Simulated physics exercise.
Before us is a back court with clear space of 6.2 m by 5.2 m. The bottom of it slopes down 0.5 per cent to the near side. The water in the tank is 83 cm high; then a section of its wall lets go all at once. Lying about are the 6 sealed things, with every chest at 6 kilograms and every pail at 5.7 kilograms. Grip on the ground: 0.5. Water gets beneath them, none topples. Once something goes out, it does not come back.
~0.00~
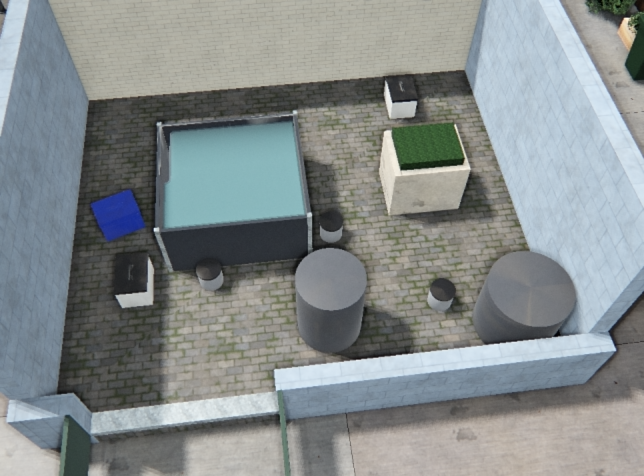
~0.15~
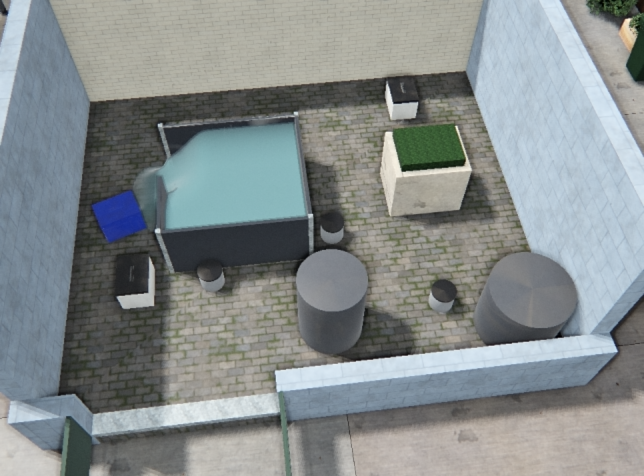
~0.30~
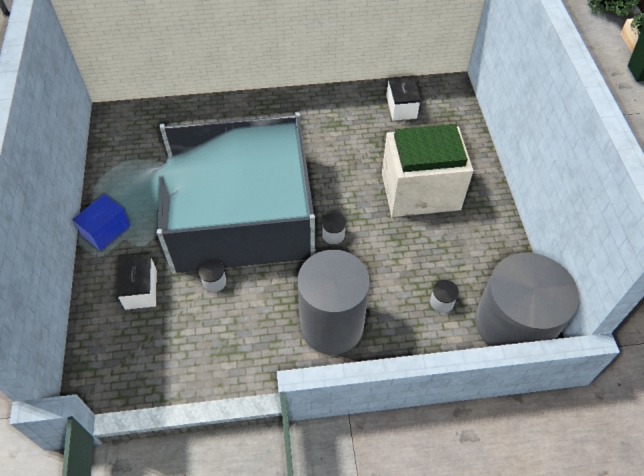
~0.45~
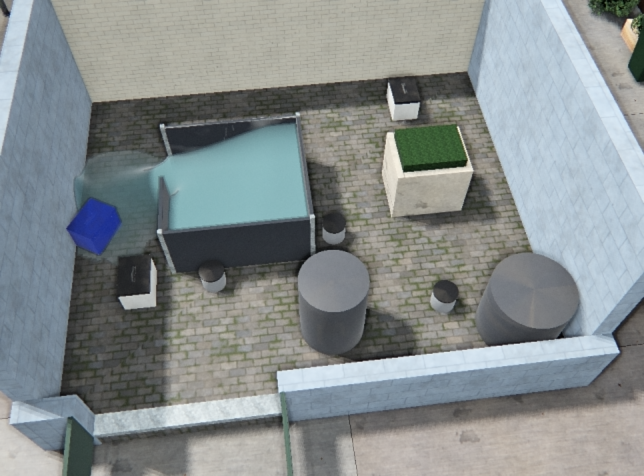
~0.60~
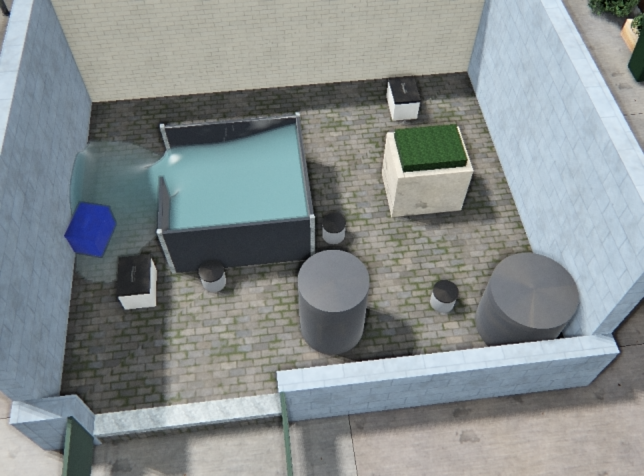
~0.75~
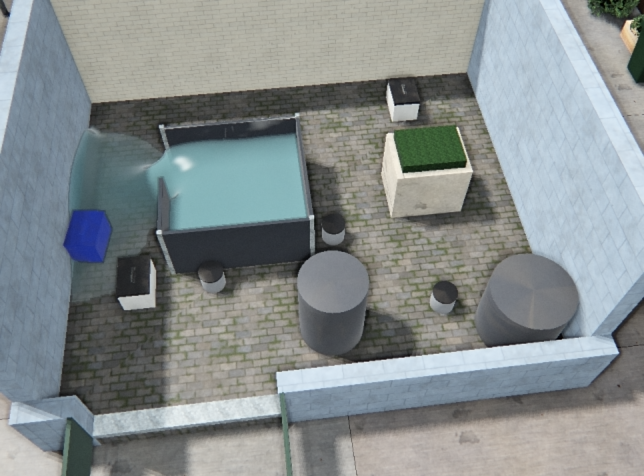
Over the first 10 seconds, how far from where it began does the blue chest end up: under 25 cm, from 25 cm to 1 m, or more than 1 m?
Expect it to get flushed away.
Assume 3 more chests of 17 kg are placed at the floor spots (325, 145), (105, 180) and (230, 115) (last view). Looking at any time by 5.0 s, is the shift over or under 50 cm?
Answers, first to last: Exceeding, exceeding, exceeding.
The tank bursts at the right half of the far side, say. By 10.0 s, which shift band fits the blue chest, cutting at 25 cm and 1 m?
In that scenario the blue chest would have been washed far off.
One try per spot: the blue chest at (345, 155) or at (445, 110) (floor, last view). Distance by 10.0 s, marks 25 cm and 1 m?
Run 1: It is pushed far off. Run 2: It is pushed far off.
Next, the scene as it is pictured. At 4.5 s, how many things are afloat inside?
At that point I count 1.
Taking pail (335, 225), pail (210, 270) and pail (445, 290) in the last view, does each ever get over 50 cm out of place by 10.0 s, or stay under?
Within, within, beyond.
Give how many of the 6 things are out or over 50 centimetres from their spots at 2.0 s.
By my reckoning, 2.
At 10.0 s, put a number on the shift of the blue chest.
I'd say close to 250 centimetres.
After 2.0 s the blue chest is near (169, 282), 1.4 m from its start, afloat; 0 of 6 are out; 1 afloat.
After 4.5 s the blue chest is near (239, 314), 2.3 m from its start, aground; 0 of 6 are out; 1 afloat.
After 7.0 s the blue chest is near (238, 314), 2.3 m from its start, aground; 0 of 6 are out; 1 afloat.
After 10.0 s the blue chest is near (235, 319), 2.3 m from its start, afloat; 0 of 6 are out; 4 afloat.
